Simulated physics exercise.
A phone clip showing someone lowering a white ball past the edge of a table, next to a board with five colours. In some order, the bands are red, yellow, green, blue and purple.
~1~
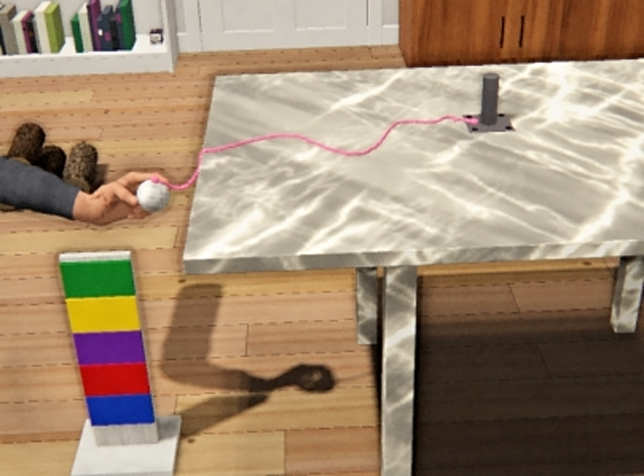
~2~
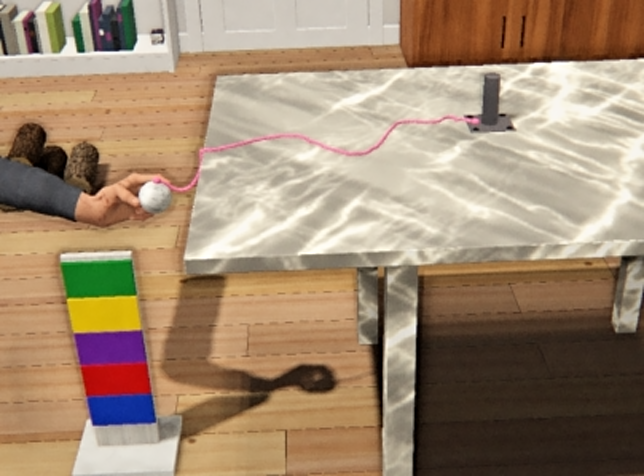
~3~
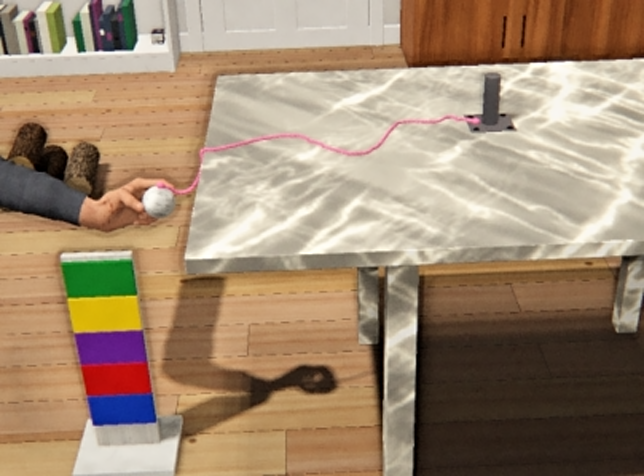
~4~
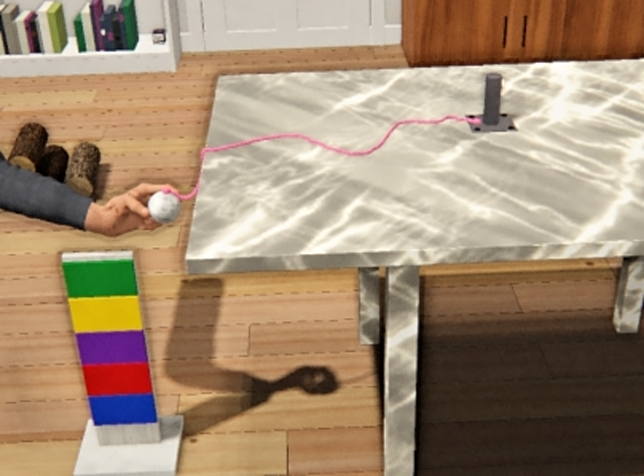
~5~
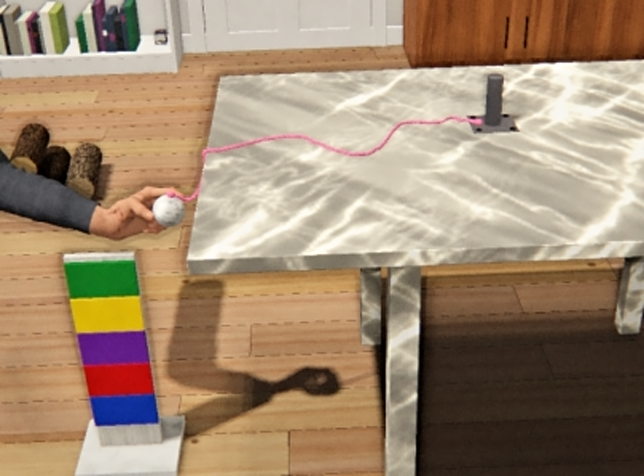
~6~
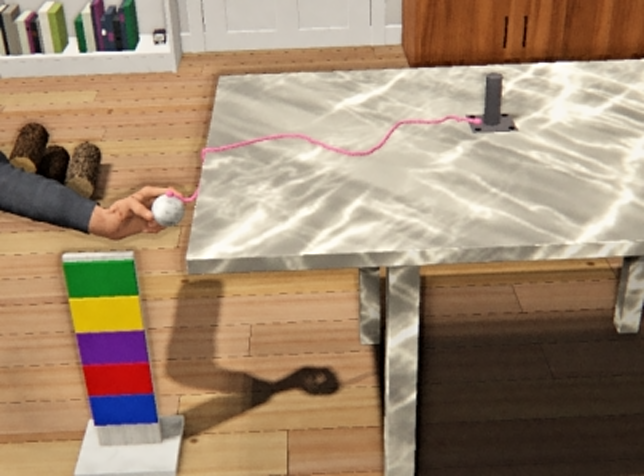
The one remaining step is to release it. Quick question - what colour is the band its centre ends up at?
It's the yellow band.
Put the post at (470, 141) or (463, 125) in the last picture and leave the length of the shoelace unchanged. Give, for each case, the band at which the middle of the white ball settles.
First try: Purple; second try: Purple.
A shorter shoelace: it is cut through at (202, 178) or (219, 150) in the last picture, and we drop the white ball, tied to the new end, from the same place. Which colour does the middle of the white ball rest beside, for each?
For the first: Green; for the second: No band.
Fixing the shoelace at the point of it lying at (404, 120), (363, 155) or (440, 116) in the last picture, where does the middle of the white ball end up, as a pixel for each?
Those spots come out as (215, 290), (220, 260) and (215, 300).
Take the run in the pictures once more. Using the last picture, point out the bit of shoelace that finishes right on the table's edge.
(287, 136), approximately.
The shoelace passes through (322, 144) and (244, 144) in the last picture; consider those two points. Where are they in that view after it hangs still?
I'd put the first at about (253, 142) and the other at about (208, 189).
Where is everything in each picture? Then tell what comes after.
In the first picture, white ball (154, 196); green (97, 281); yellow (103, 316); purple (109, 349); red (115, 381); blue (120, 411).
In the second picture, white ball (155, 197); shoelace through (450, 117) (391, 130) (345, 153) (285, 136) (211, 151).
In the third picture, white ball (159, 202).
In the fourth picture, white ball (165, 207); shoelace through (451, 117) (392, 130) (346, 153) (286, 136) (212, 150).
In the fifth picture, white ball (169, 211).
In the sixth picture, white ball (169, 211); shoelace through (452, 117) (393, 130) (347, 153) (287, 136) (213, 151).
A little later, ball near (245, 303); level with yellow.
Next, ball near (204, 296); level with yellow.
When it is over, ball near (216, 300); level with yellow. The shoelace holds its middle at yellow.
